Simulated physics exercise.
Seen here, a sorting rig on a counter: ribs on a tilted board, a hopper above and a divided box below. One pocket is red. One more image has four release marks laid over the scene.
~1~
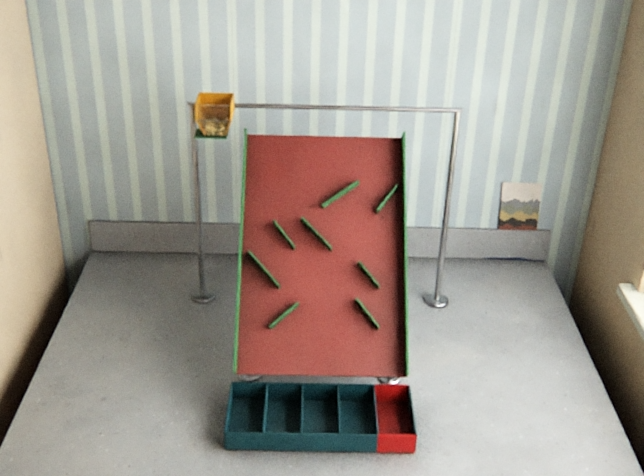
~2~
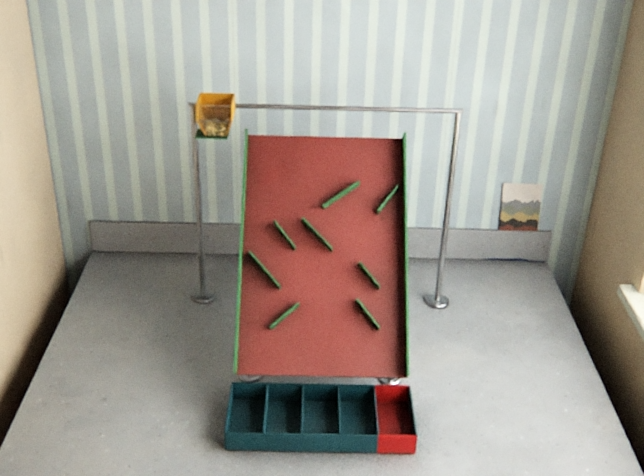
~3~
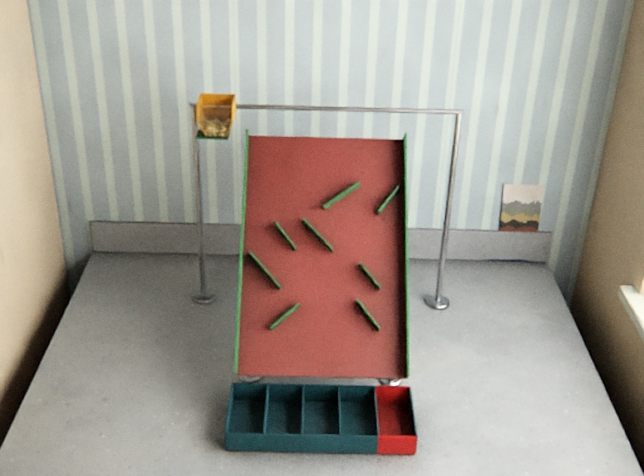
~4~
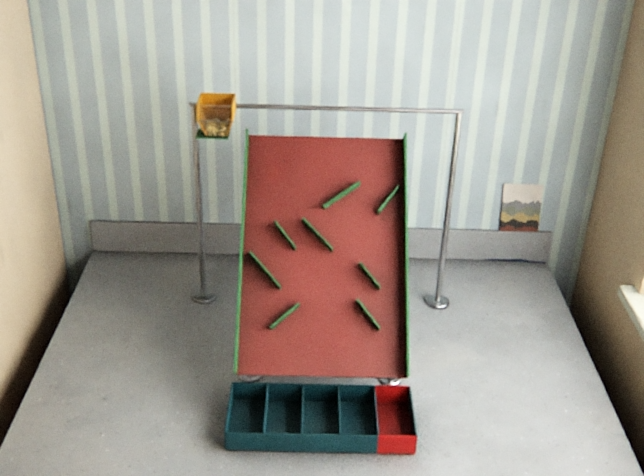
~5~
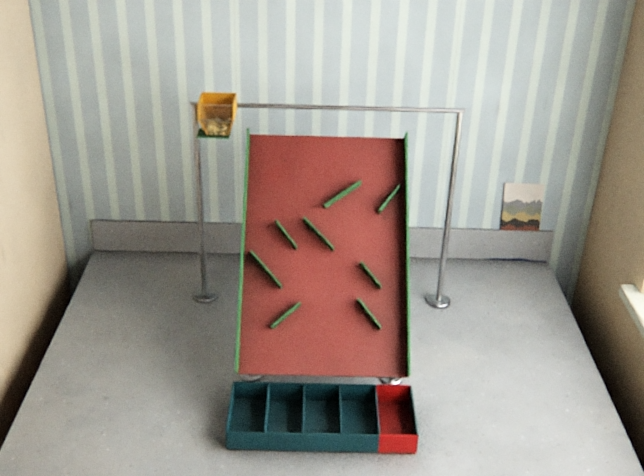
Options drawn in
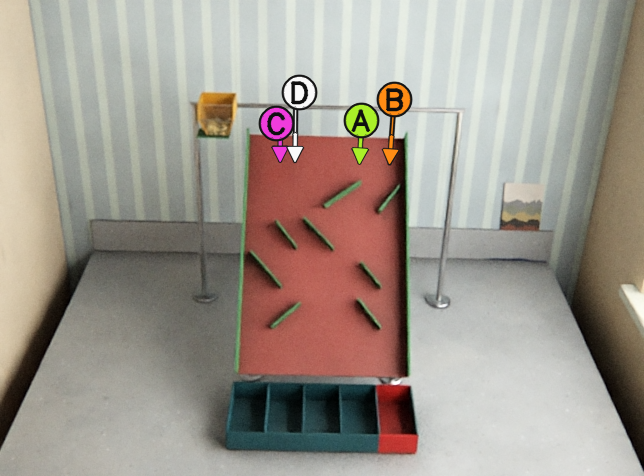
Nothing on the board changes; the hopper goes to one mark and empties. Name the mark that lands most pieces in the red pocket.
The best mark is A.
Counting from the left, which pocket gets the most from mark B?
The third.
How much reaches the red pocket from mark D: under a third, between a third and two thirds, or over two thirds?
Under a third.
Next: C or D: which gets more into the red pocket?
It is D.
On the marked copy, mark A meets the board at (359, 158); mark B meets the board at (389, 158); mark C meets the board at (280, 156); mark D meets the board at (295, 156).
For mark A, about half in the red pocket, about half in other pockets, a stray few outside the box.
For mark B, about a quarter in the red pocket, about two thirds in other pockets, a small part outside the box.
For mark C, a small part in the red pocket, most in other pockets, a small part outside the box.
For mark D, about a quarter in the red pocket, about half in other pockets, about a quarter outside the box.
